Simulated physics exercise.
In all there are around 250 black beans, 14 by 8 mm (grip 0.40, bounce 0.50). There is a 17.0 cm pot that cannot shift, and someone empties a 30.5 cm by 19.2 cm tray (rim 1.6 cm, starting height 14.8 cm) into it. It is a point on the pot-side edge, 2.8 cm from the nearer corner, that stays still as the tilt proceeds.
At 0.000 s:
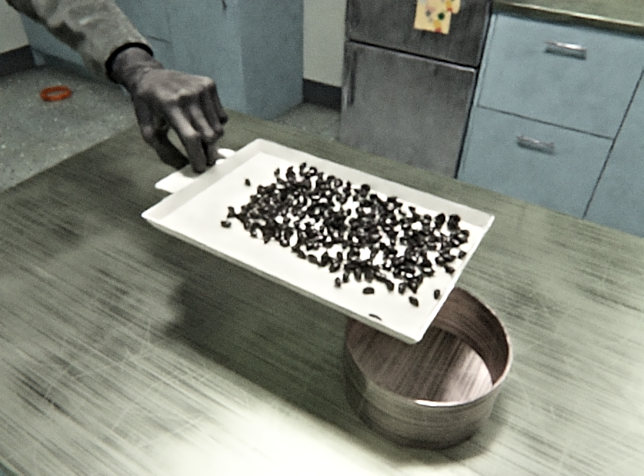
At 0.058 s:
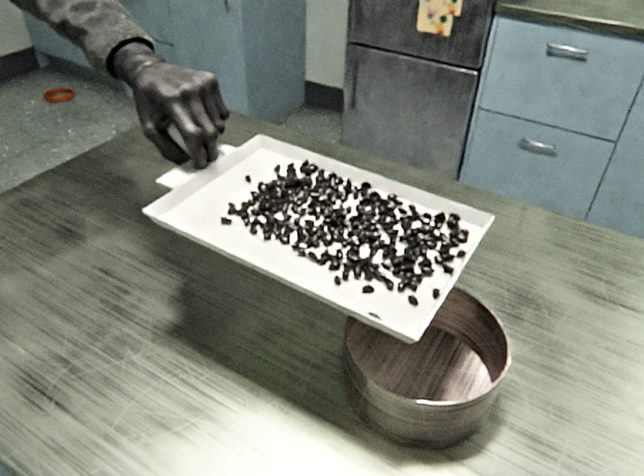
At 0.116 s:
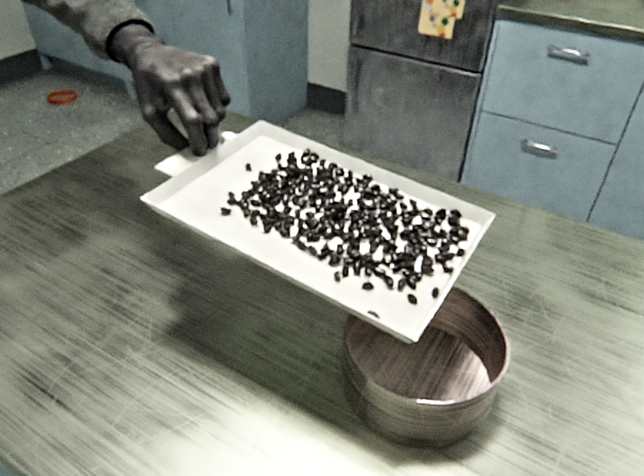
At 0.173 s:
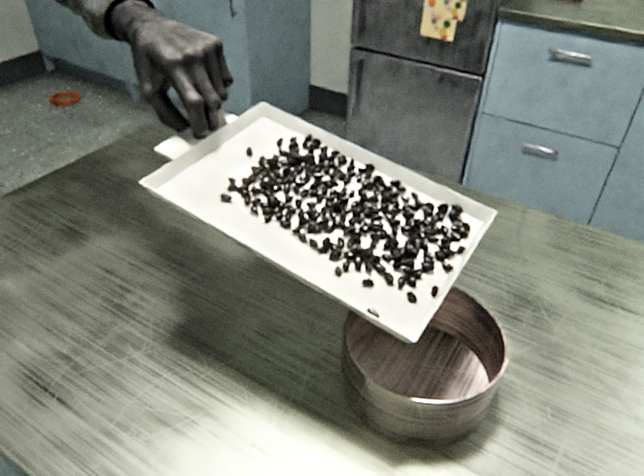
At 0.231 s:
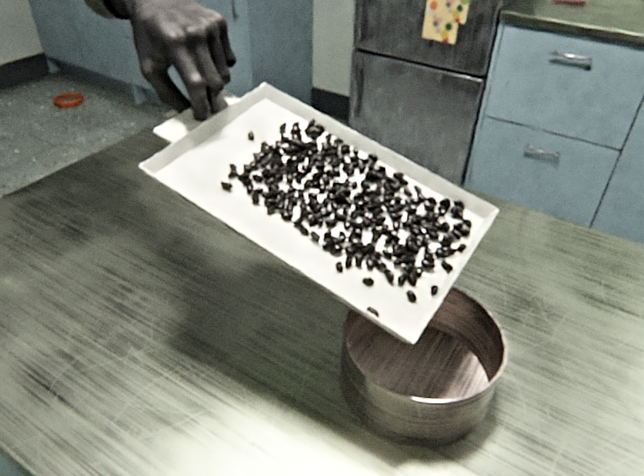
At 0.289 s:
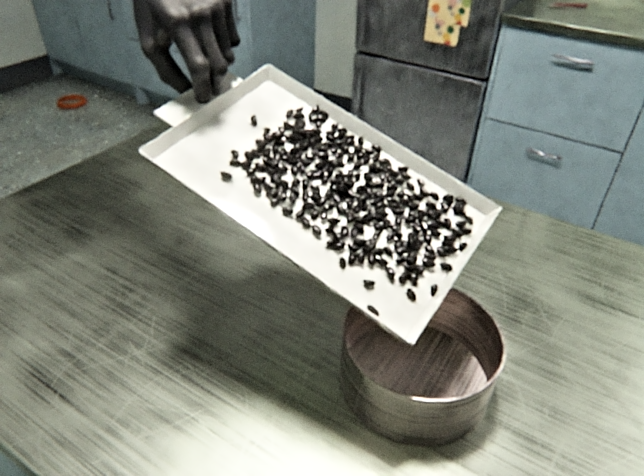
A hand raises the left end of a white tray of black beans, steadily steepening it.
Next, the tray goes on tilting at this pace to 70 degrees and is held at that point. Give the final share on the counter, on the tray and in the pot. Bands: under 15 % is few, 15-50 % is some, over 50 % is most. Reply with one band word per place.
Counter most, left on the tray few, pot some.
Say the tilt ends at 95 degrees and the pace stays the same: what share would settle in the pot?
Roughly 30 percent.
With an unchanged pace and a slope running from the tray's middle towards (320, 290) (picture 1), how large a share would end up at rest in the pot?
Roughly 0 per cent.
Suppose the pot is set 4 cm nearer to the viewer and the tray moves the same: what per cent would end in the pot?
65 per cent.
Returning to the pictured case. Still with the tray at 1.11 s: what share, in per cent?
I'd say close to 15 per cent.
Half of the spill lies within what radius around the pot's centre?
Some 18 centimetres.
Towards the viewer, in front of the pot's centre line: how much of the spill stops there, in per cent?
Roughly 100 per cent.
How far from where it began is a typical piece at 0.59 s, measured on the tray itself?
About 6 cm.
After 0.59 s, tilt 44 degrees; the tray holds 100 %, the pot 0 %.
After 0.80 s, tilt 61 degrees; the tray holds 70 %, the pot 5 %.
After 1.11 s, tilt 70 degrees; the tray holds 15 %, the pot 20 %.
In the end, at 2.6 s, counter 70 %, tray 0 %, pot 30 %.
